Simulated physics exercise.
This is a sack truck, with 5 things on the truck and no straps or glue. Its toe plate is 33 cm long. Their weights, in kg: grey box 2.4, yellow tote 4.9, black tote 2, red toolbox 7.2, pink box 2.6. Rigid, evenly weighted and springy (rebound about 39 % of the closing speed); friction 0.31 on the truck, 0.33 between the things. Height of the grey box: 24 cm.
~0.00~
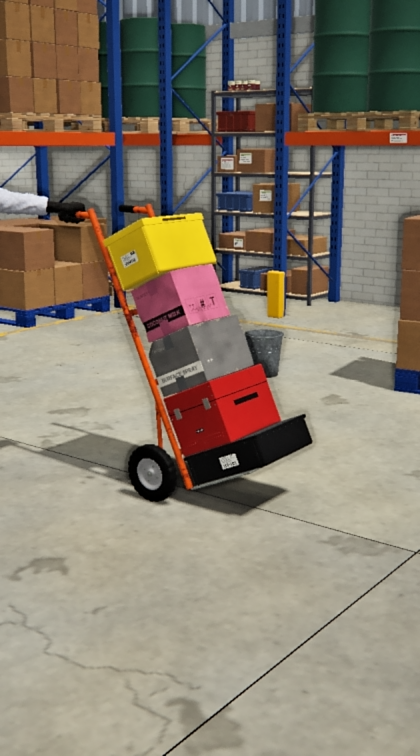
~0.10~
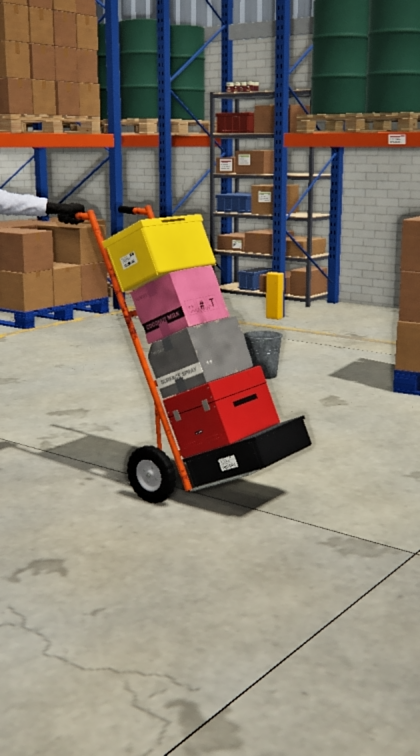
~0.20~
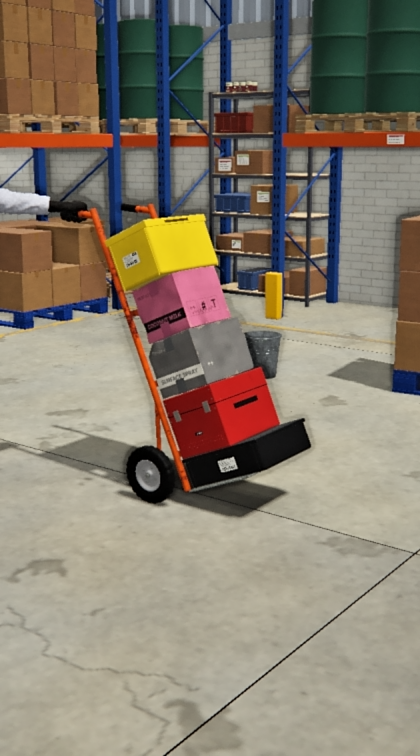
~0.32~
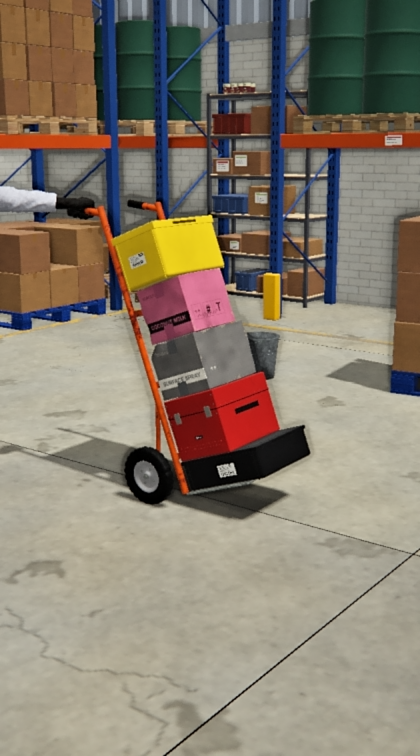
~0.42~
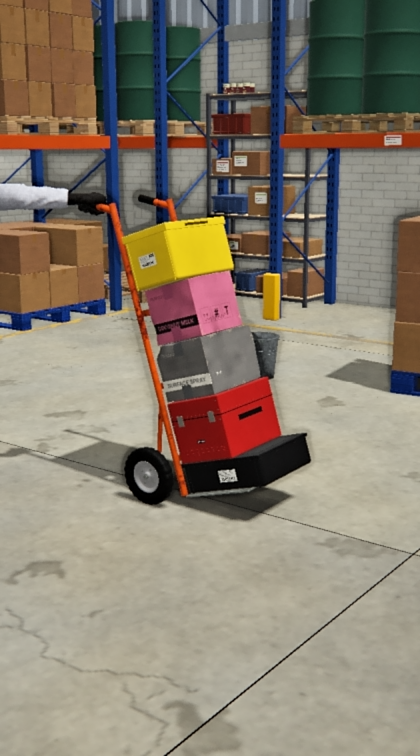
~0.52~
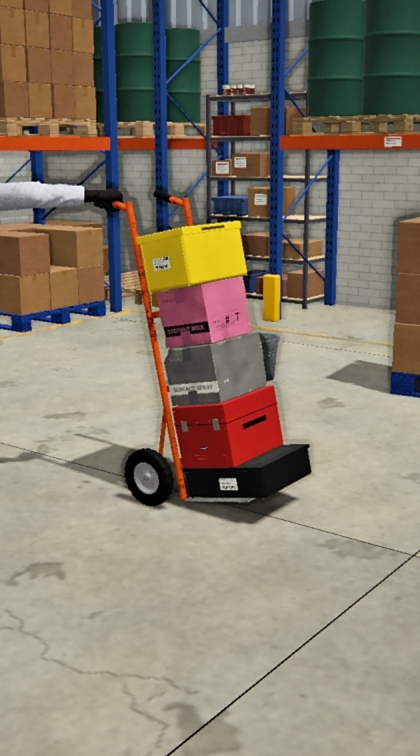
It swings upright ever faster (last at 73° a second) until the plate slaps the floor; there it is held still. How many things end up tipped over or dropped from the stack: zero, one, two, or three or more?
Tipped or gone: Three or more.
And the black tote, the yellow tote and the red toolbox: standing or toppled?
The black tote is still upright; the yellow tote falls over; the red toolbox keeps standing.
By 1.52 s, truck upright; yellow tote now dropped from the stack; grey box rocked 29° off its seat near (261, 379); pink box rocked 29° off its seat.
By 2.02 s, truck upright; grey box and pink box now dropped from the stack.
When it is over (3.4 s), dropped from the stack, grey box, yellow tote and pink box; the other 2 within 10 cm of the start. End places, in pixels of the last picture, grey box near (325, 490).
